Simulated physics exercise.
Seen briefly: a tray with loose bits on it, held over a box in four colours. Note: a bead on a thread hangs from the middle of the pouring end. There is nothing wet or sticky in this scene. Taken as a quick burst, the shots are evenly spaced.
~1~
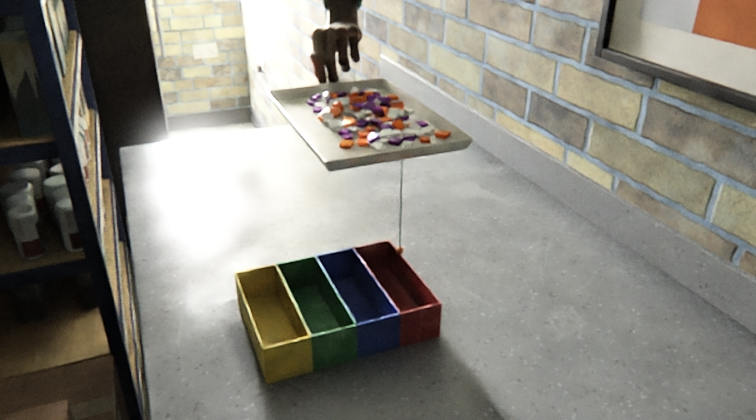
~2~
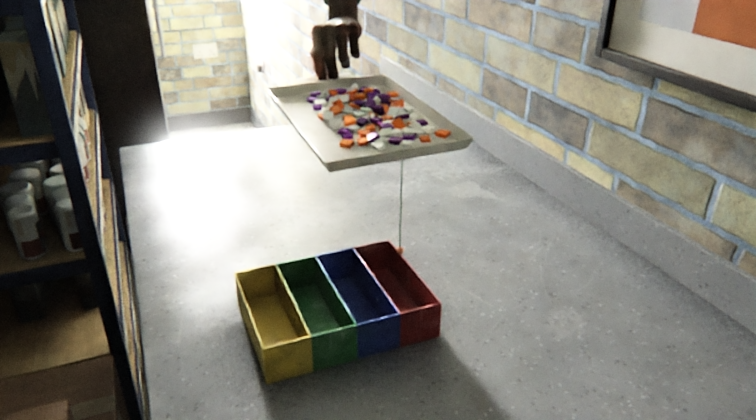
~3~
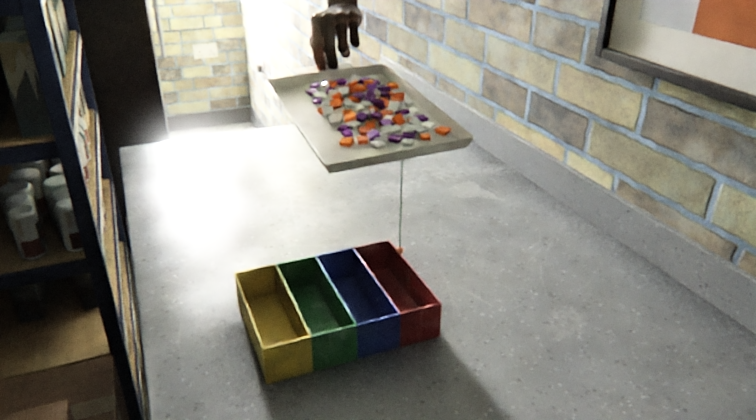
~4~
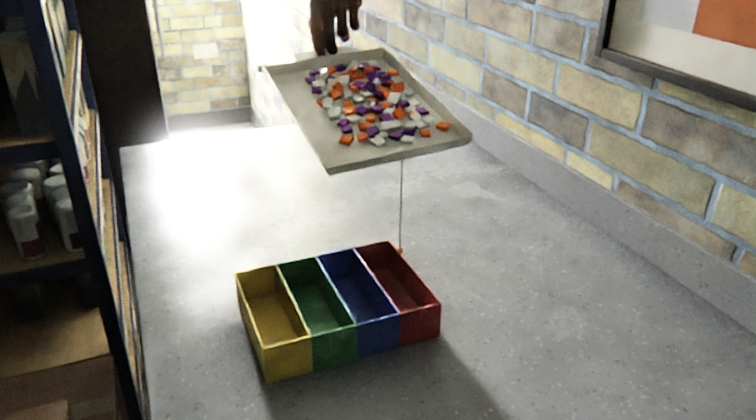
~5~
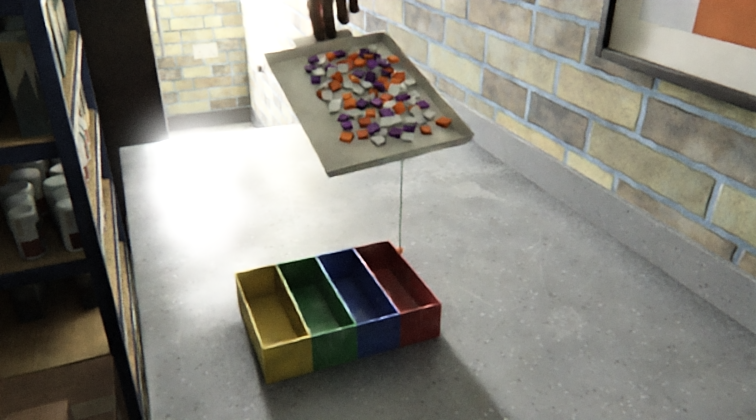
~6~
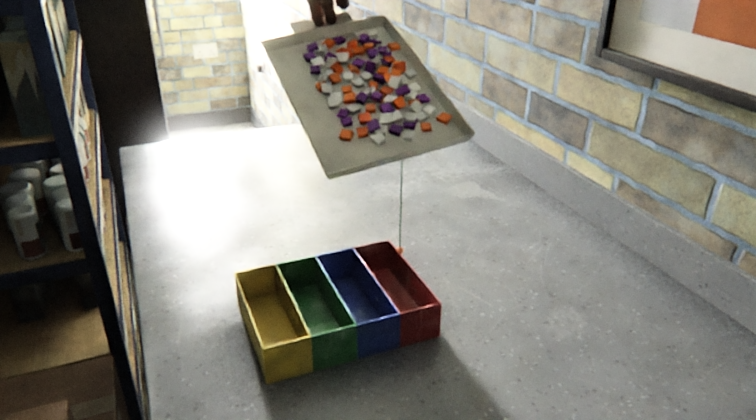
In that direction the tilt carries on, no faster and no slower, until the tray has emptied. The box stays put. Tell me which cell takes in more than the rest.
I would say the blue cell.
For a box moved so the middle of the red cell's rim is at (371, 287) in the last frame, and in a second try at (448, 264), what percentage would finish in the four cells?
Result: 80 % and 100 %.
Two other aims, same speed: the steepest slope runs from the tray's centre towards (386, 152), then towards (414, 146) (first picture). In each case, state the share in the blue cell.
Lab note: Try one about 20 %, try two 0 %.
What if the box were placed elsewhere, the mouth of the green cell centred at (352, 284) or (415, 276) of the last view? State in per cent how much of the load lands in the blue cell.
First placement: Some 20 %; second placement: Some 0 %.
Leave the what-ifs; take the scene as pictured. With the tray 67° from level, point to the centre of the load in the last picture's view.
Somewhere about pixel (364, 155).
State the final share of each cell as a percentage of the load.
The yellow cell gets about 0, the green cell about 30, the blue cell about 50 and the red cell about 20.
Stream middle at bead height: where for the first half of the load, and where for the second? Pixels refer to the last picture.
The opening half passes (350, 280), the closing half (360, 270).
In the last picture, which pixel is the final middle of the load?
Last view, resting centre - approx. (362, 320).
Shortly afterwards, tray tipped steeply; the bulk on the tray; a little falling or outside the box.
Next, tray tipped past a quarter turn; only a few on the tray; near half in the blue cell; near a quarter in the green cell; a little in the red cell; a little falling or outside the box.
Some moments later, tray tipped past a quarter turn; near half in the blue cell; near a quarter in the green cell; near a quarter in the red cell; a little falling or outside the box.
In the end, tray tipped past a quarter turn; near half in the blue cell; near a quarter in the green cell; near a quarter in the red cell; none at all in the yellow cell; a little outside the box.
